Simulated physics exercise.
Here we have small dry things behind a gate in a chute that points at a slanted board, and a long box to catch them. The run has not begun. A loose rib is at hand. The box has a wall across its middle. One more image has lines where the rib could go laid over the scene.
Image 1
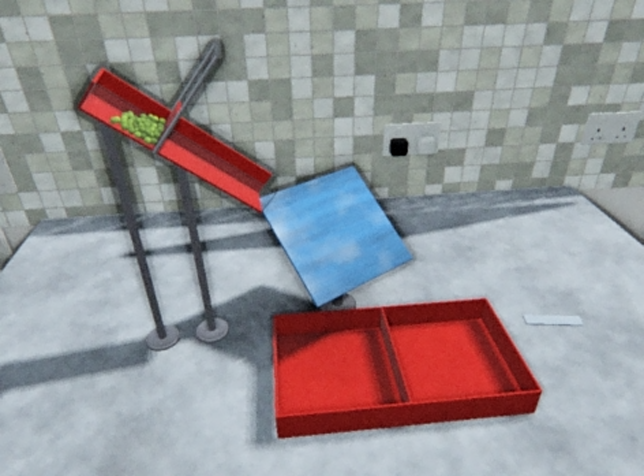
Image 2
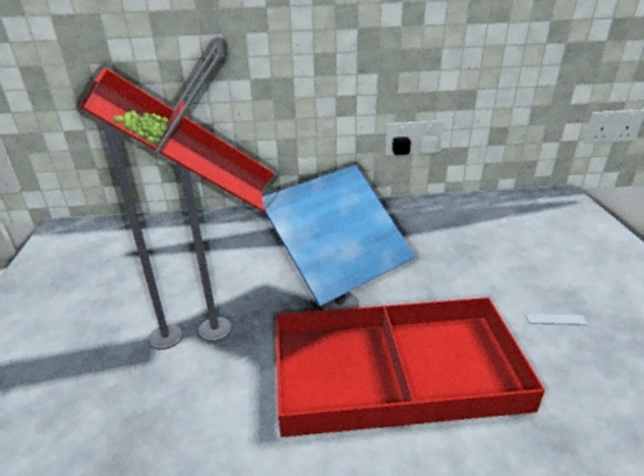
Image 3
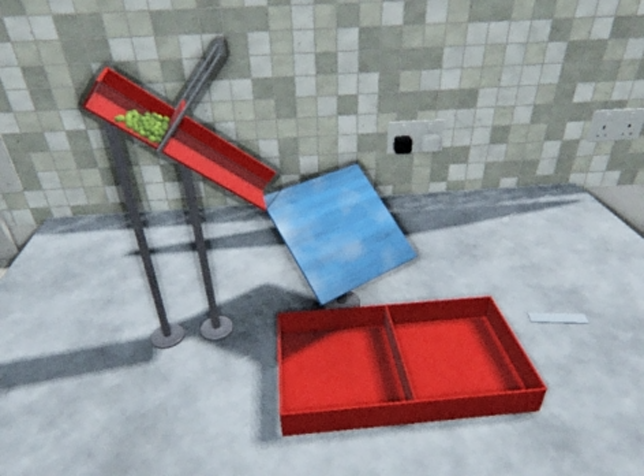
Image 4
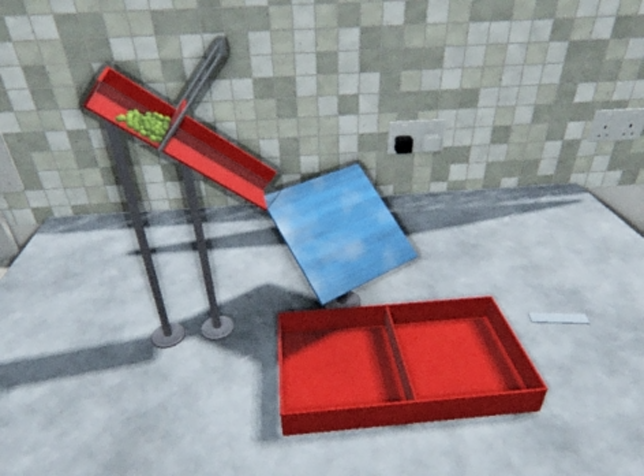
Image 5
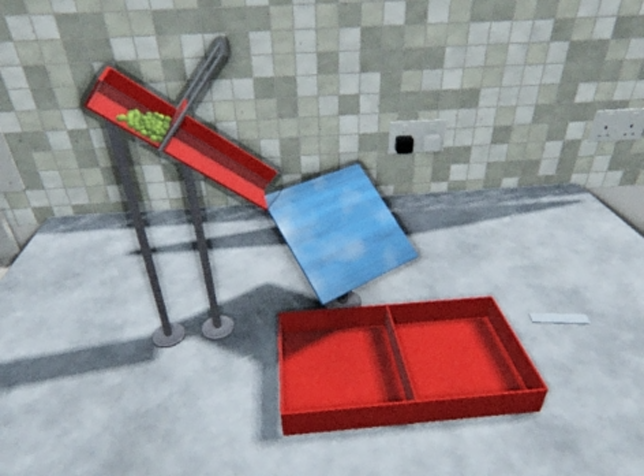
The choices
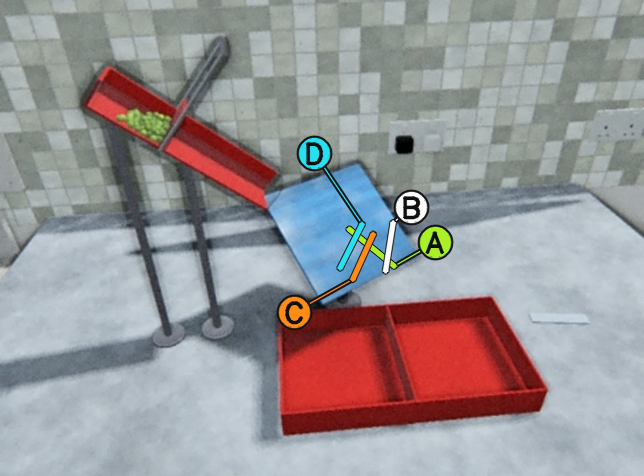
On a pale grey tabletop before a tiled wall, green peas rest behind a closed gate in a sloping red chute, facing a tilted blue board and a divided red box. The view shifts very slightly at first, then stays steady, while the peas, chute, board and box remain still.
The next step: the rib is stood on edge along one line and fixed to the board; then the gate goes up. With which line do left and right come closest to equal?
B is best.
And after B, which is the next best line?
That is line A.
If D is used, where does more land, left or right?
More lands on the left.
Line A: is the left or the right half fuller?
Right.
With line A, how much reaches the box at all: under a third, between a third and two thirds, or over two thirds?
It is over two thirds.
On the marked copy, line A from (349, 229) to (394, 266); line B from (393, 222) to (385, 270); line C from (373, 234) to (352, 279); line D from (362, 224) to (340, 268).
With A, of what is caught, roughly a quarter in the left half, the larger part in the right.
With B, of what is caught, roughly a third in the left half, roughly two thirds in the right.
With C, of what is caught, almost all in the left half, about a tenth in the right.
With D, of what is caught, almost all in the left half, about a tenth in the right.
